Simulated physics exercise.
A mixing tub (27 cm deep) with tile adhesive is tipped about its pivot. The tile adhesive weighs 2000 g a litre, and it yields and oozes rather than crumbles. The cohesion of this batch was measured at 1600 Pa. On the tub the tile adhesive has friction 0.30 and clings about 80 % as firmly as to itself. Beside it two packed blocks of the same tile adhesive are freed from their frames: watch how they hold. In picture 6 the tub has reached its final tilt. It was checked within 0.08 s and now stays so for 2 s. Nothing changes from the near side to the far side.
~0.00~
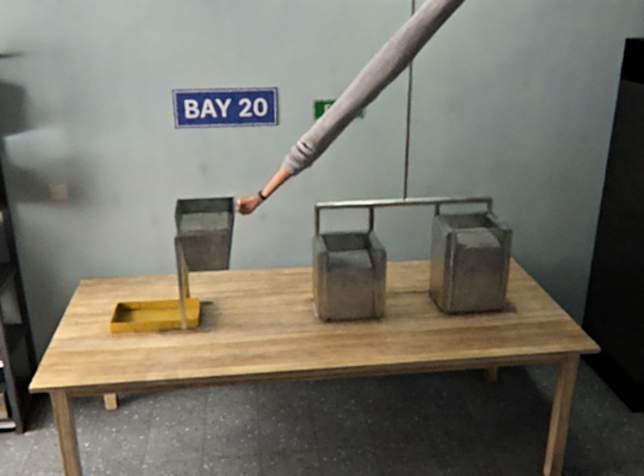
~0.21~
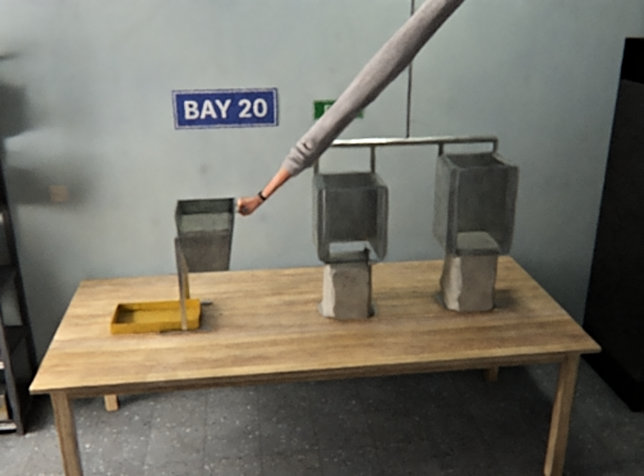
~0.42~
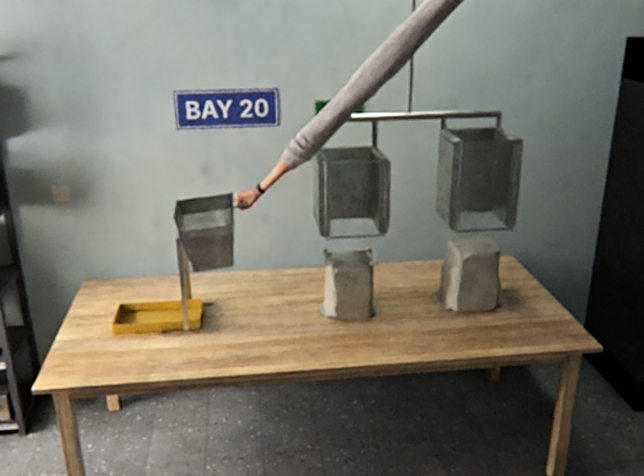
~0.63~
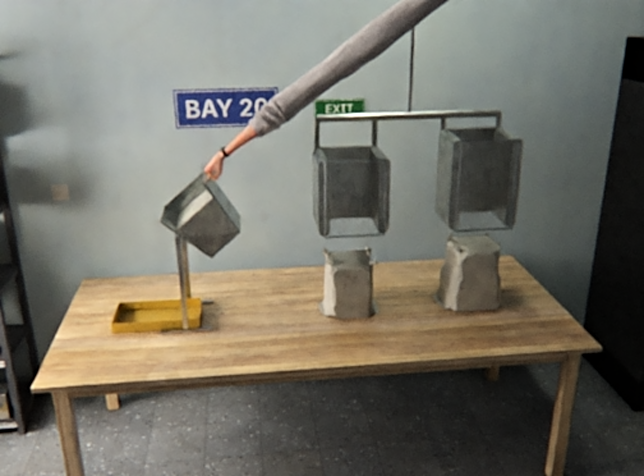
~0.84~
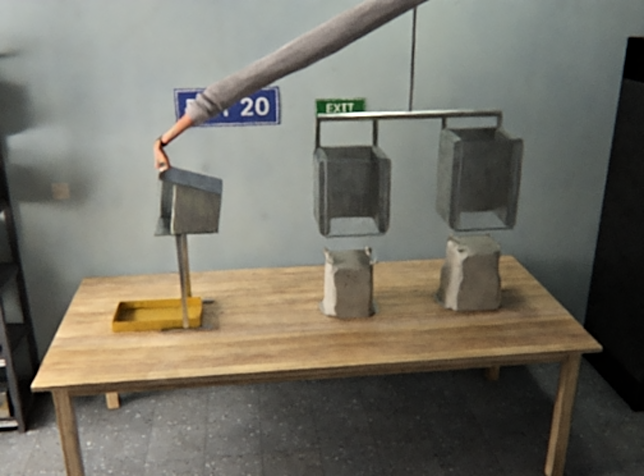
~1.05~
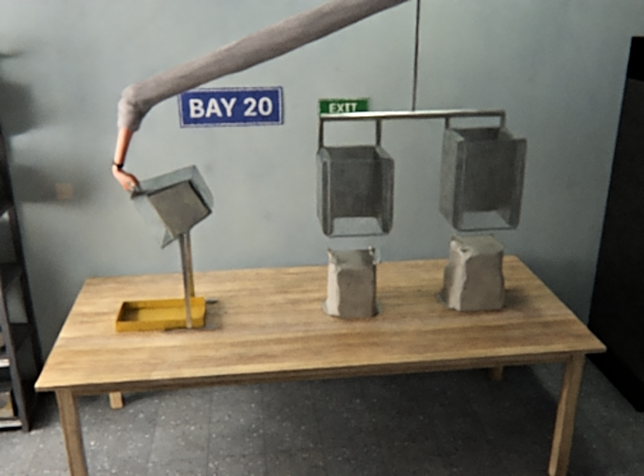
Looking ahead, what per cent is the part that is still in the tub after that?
It comes to some 0 %.
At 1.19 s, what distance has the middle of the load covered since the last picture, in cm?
About 6 cm.
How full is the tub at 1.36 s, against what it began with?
Some 55 per cent.
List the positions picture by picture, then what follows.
Handle-side rim at (233, 212), tilt 0 degrees; crest of the tile adhesive at (227, 228); block heights 29 cm, 36 cm (left to right), in the first frame.
Handle-side rim at (233, 213), tilt 0 degrees; crest of the tile adhesive at (228, 229); block heights 29 cm, 35 cm (left to right), in the second frame.
Handle-side rim at (232, 208), tilt 6 degrees; crest of the tile adhesive at (228, 224); block heights 29 cm, 33 cm (left to right), in the third frame.
Handle-side rim at (203, 184), tilt 40 degrees; crest of the tile adhesive at (210, 199); block heights 29 cm, 32 cm (left to right), in the fourth frame.
Handle-side rim at (158, 180), tilt 82 degrees; crest of the tile adhesive at (175, 186); block heights 29 cm, 32 cm (left to right), in the fifth frame.
Handle-side rim at (131, 200), tilt 115 degrees; crest of the tile adhesive at (188, 183); block heights 29 cm, 32 cm (left to right), in the sixth frame.
After 1.19 s, the tub is at 115 degrees and holds 100 %.
After 1.36 s, the tub is at 115 degrees and holds 54 %.
After 1.53 s, the tub is at 115 degrees and holds 0 %.
After 1.70 s, the tub is at 115 degrees and holds 0 %.
After 3.05 s, the tub is at 115 degrees and holds 0 %.
